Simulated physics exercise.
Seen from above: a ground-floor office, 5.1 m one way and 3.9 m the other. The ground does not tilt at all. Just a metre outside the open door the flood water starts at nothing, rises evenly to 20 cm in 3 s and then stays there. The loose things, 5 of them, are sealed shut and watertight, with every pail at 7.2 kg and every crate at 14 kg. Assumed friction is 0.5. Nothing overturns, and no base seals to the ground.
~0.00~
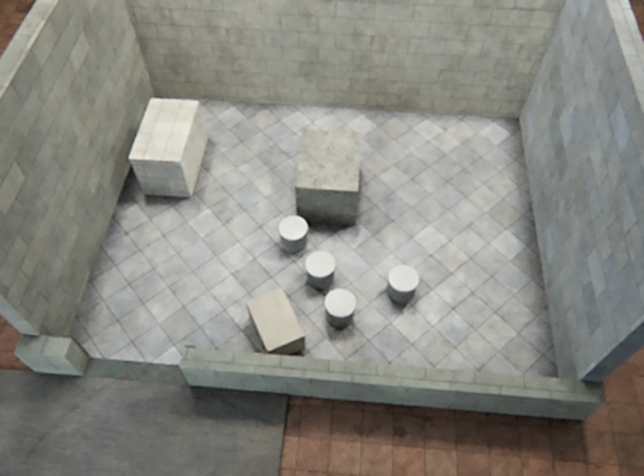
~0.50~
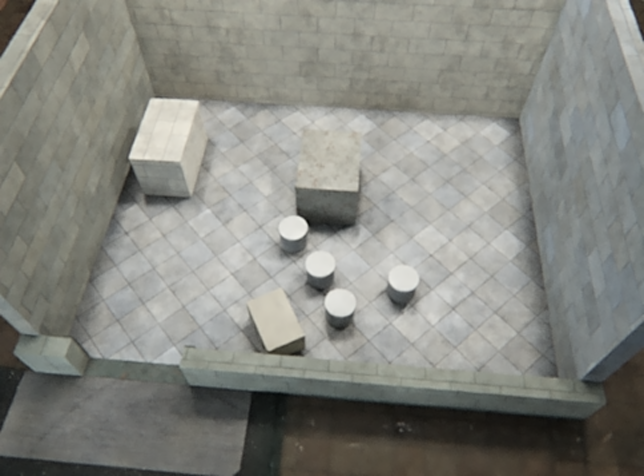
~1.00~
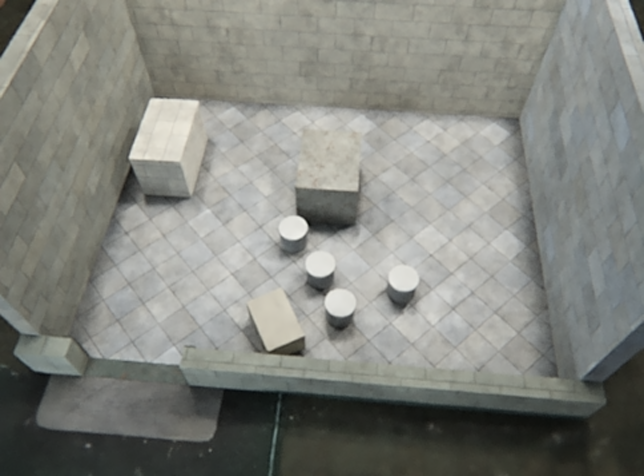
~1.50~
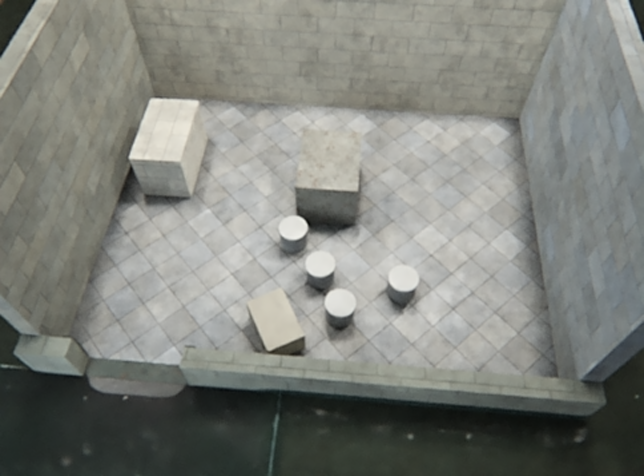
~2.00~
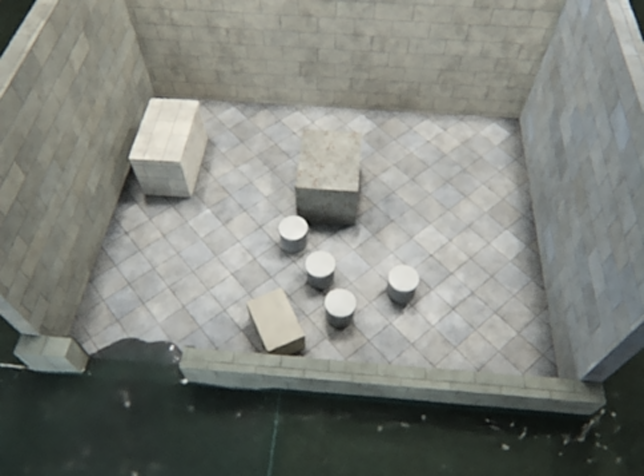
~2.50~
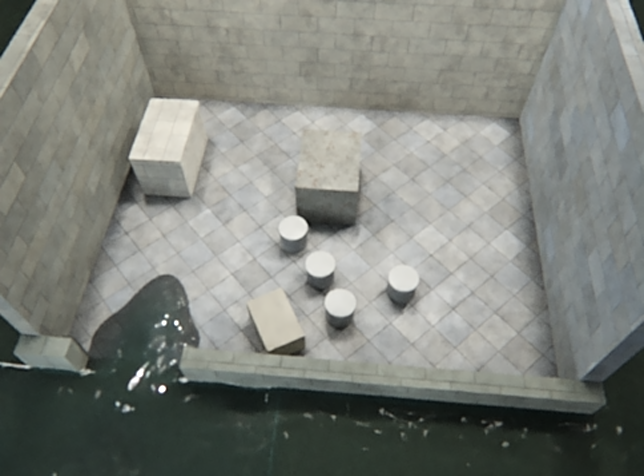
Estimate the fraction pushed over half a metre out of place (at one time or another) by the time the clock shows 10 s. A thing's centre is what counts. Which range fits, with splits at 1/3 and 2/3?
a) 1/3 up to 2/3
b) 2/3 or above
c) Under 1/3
Answer: C.
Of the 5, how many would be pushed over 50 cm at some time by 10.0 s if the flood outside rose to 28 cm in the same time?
In that case the number is 1.
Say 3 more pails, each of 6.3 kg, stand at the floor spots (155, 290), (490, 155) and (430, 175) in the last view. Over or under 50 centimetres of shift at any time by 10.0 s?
In order: Above the mark, below the mark, below the mark.
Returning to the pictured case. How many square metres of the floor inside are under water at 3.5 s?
Close to 4.0 m2, I'd say.
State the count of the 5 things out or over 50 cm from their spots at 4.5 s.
By then 0.
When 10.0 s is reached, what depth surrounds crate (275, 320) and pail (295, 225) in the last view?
Around 3 cm and 4 cm.
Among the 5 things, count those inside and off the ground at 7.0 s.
I'd say 0 of them.
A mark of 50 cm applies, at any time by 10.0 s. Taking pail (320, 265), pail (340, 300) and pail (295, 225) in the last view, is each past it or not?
Same order as the question: Smaller, smaller, greater.
After 3.5 s 0 of 5 are over 50 cm from their spots; 0 afloat.
After 4.5 s 0 of 5 are over 50 cm from their spots; 0 afloat.
After 7.0 s 0 of 5 are over 50 cm from their spots; 0 afloat.
After 10.0 s 1 of 5 are over 50 cm from their spots, and 1 have been at some point; 0 afloat.
